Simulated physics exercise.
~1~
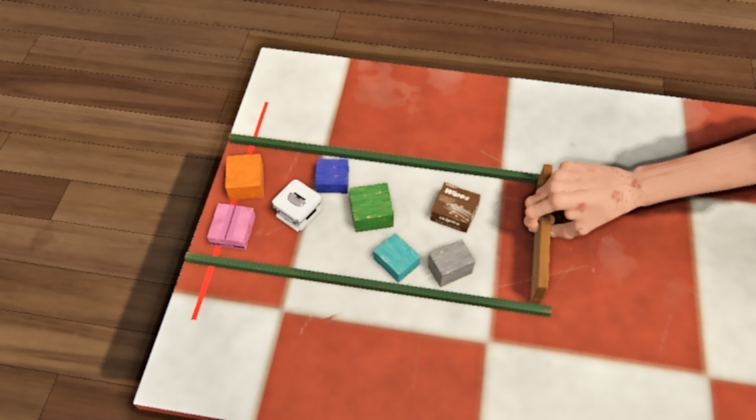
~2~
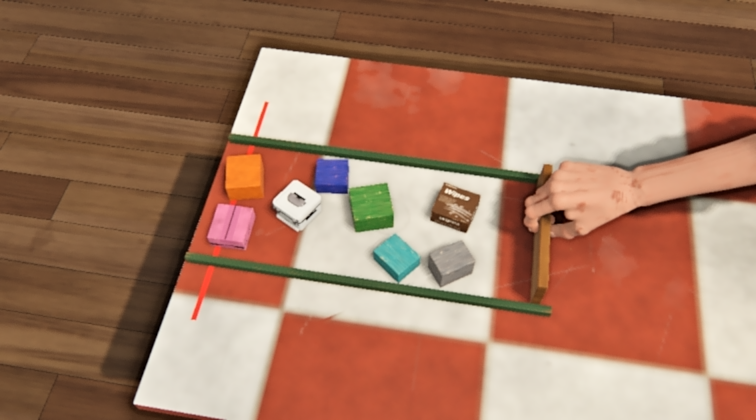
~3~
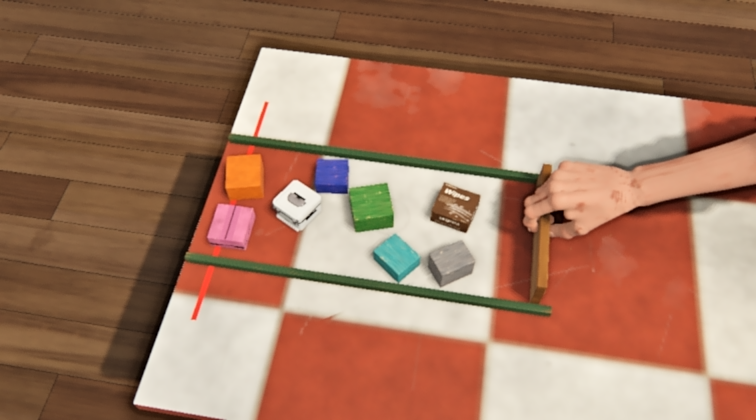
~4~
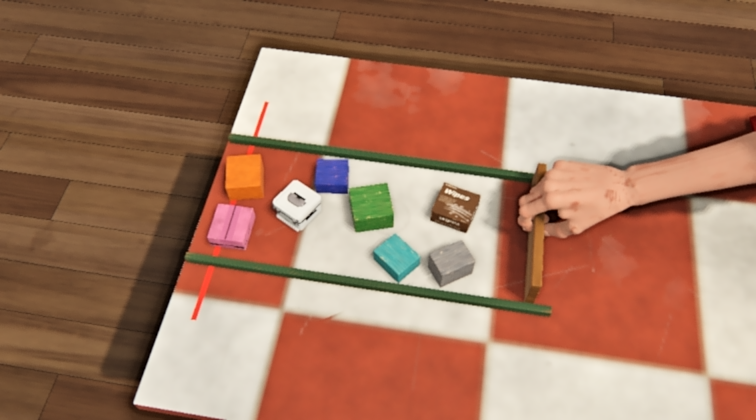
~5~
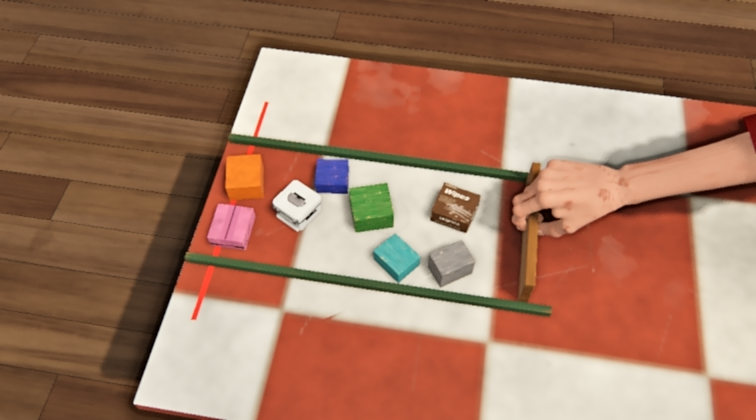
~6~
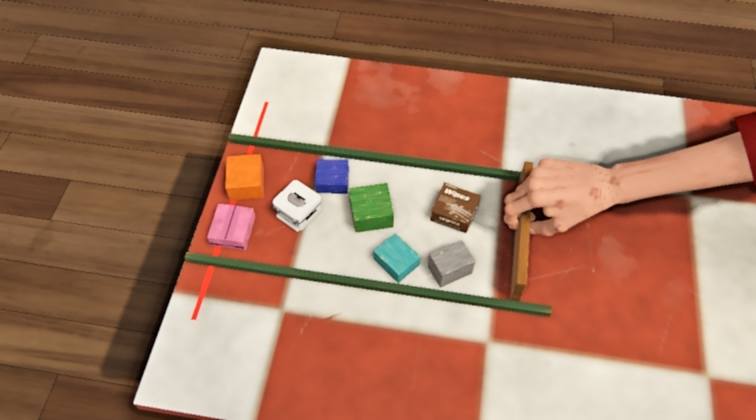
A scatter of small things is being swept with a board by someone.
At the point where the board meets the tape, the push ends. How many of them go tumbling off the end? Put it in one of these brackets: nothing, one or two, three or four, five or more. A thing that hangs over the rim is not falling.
Bracket: Five or more.
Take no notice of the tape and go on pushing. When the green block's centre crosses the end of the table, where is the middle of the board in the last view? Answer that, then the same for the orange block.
I reckon its middle sits around (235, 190) and then around (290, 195).
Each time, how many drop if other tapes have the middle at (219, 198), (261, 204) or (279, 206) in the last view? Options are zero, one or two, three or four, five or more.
5 or more; 3 or 4; either three or four.
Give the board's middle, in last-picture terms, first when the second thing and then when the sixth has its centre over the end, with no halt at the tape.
At (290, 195) for the second, at (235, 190) for the sixth.
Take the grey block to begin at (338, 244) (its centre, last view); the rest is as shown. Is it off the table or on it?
It goes down.
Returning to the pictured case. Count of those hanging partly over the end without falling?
Count of overhanging things: 2.
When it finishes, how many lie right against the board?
Count: 3.
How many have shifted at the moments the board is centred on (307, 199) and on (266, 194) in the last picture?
Counts: 8, 8.
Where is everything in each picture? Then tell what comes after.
The first frame shows orange block (245, 177); pink box (232, 227); white case (298, 206); board (542, 232); tape (234, 200).
The second frame shows pink box (232, 227); blue block (332, 176).
The third frame shows white case (298, 206); green block (371, 208).
The fourth frame shows orange block (245, 177); turquoise block (397, 258).
The fifth frame shows pink box (232, 227); brown box (455, 208).
The sixth frame shows orange block (245, 177); pink box (232, 227); white case (298, 206); board (522, 230); tape (234, 200).
Soon after, none off yet; orange block at rest near (245, 177); pink box at rest near (232, 227); white case moving near (292, 206).
In the end, the number that fall off is five or more; gone, turquoise block, blue block, white case, pink box and orange block.
